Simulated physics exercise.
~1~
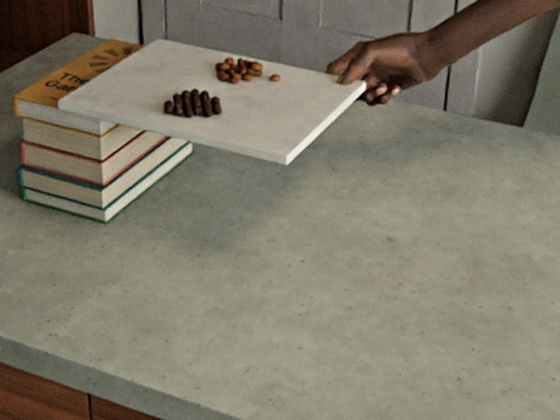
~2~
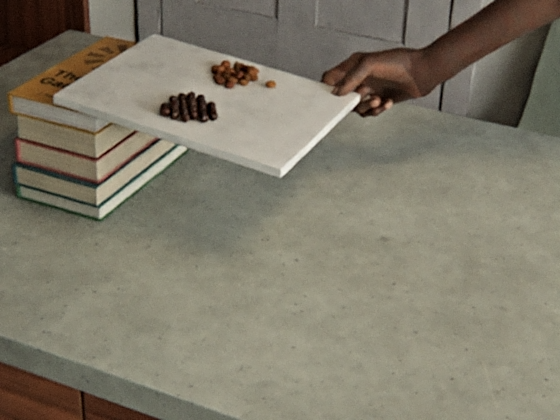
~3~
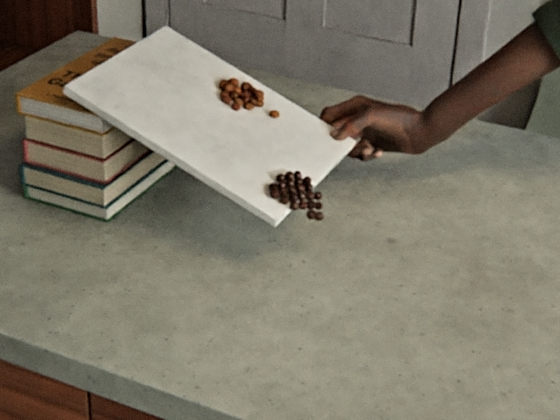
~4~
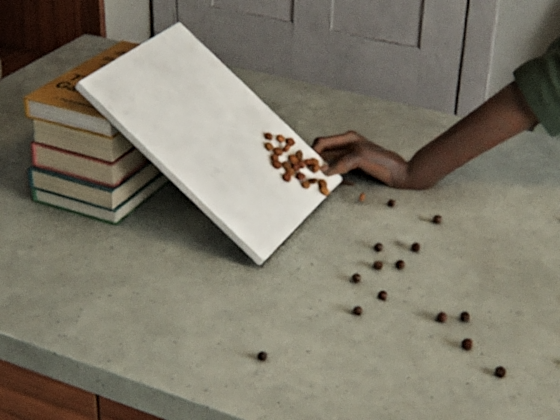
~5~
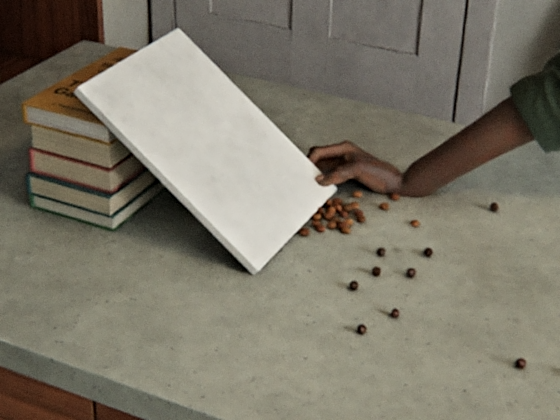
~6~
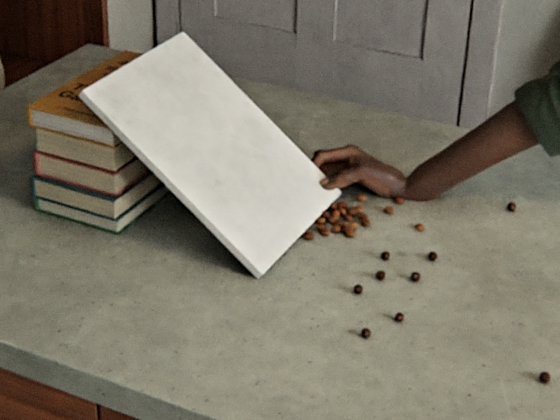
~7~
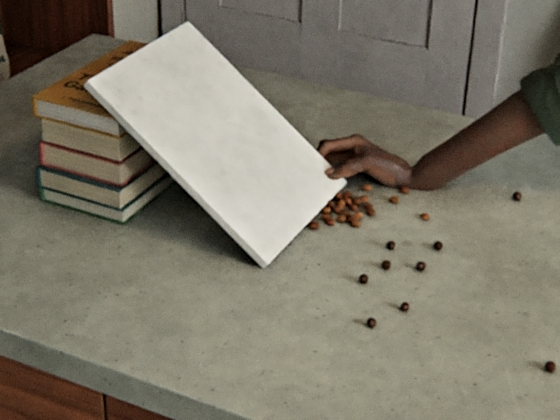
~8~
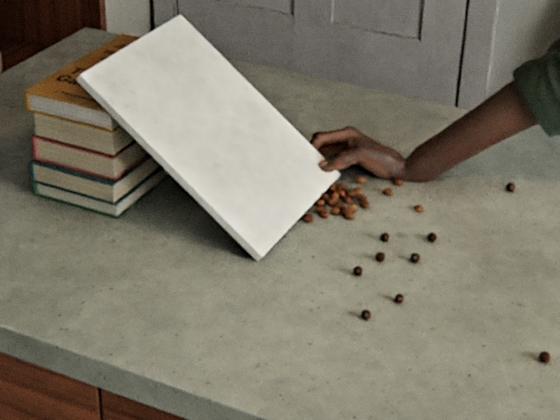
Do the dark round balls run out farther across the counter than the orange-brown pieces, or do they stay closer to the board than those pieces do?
The dark round balls run out farther. They scatter well across the counter, while the orange-brown pieces mostly stay in a heap at the foot of the board.
On a grey-green stone counter in front of grey panelled cupboards, seen from above at an angle, a white board rests with its left end on a stack of books, the top one orange. A hand at the right holds the other end level, with dark round balls nearer the viewer and orange-brown, nut-like pieces behind. The hand lowers its end, and the dark balls roll down and off first. The brown pieces then slide down as the board's low end reaches the counter. The brown pieces end heaped at its foot by the hand, while the dark balls lie scattered farther out.
